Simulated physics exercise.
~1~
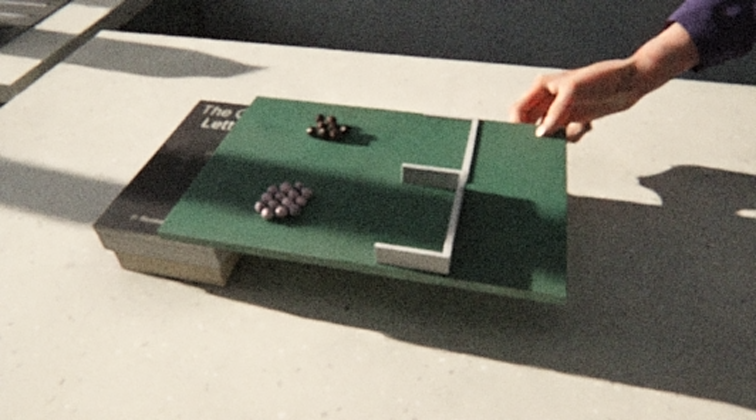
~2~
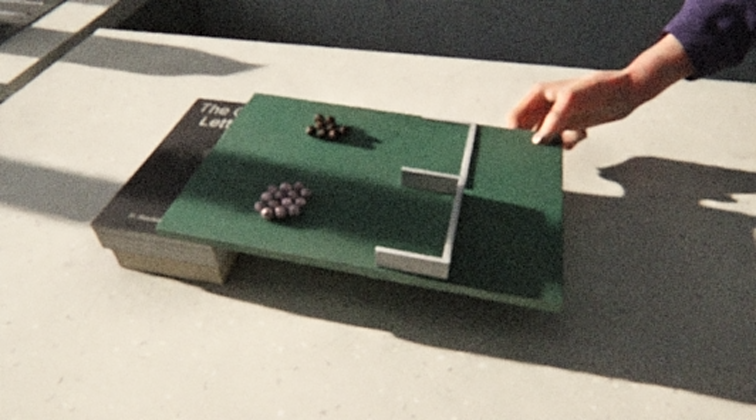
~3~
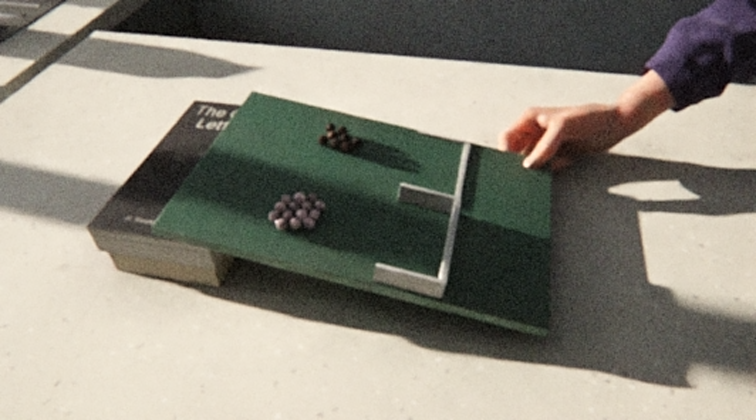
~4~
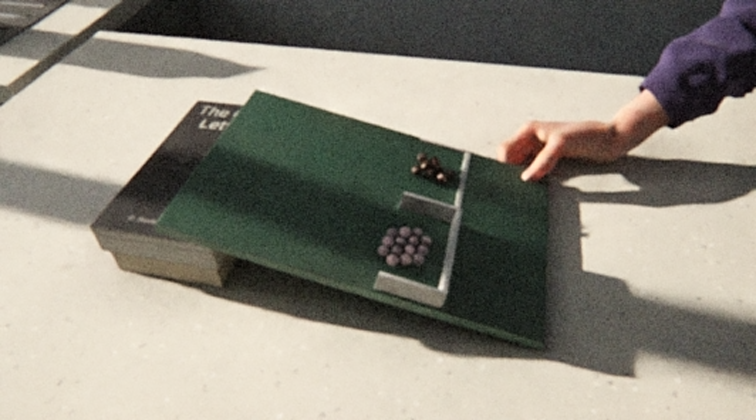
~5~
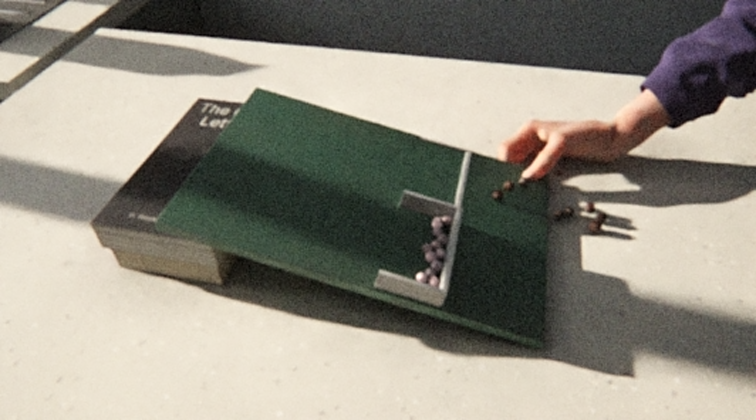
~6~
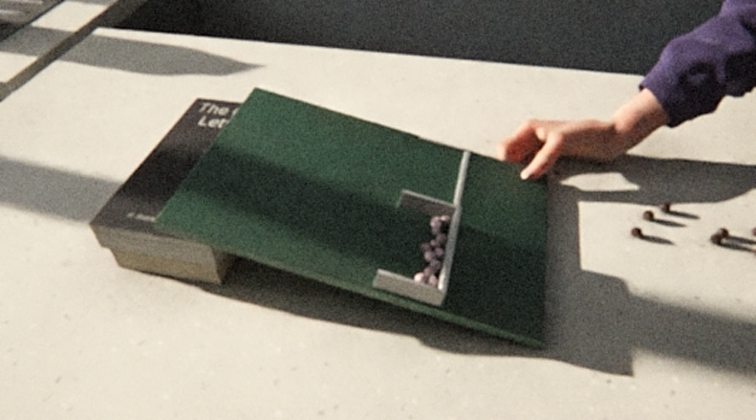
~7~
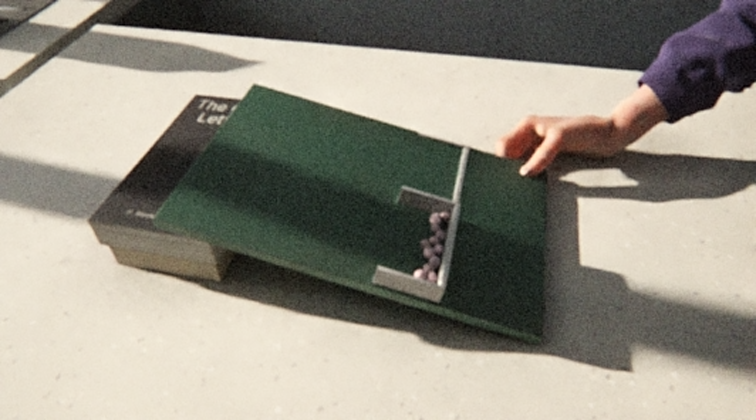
Two clusters of small dark balls, brownish black at the back and greyish purple nearer the viewer, sit on a green board seen from above on a pale, sunlit tabletop. The board's left end rests on a thick black-covered book, while a hand in a purple sleeve holds the right end, and pale bars stand across it. The hand lowers its end, and both clusters start sliding right down the slope. The near balls bunch up behind their bar and stay there. The far ones pass over theirs, scatter off the board and roll across the table out of view.
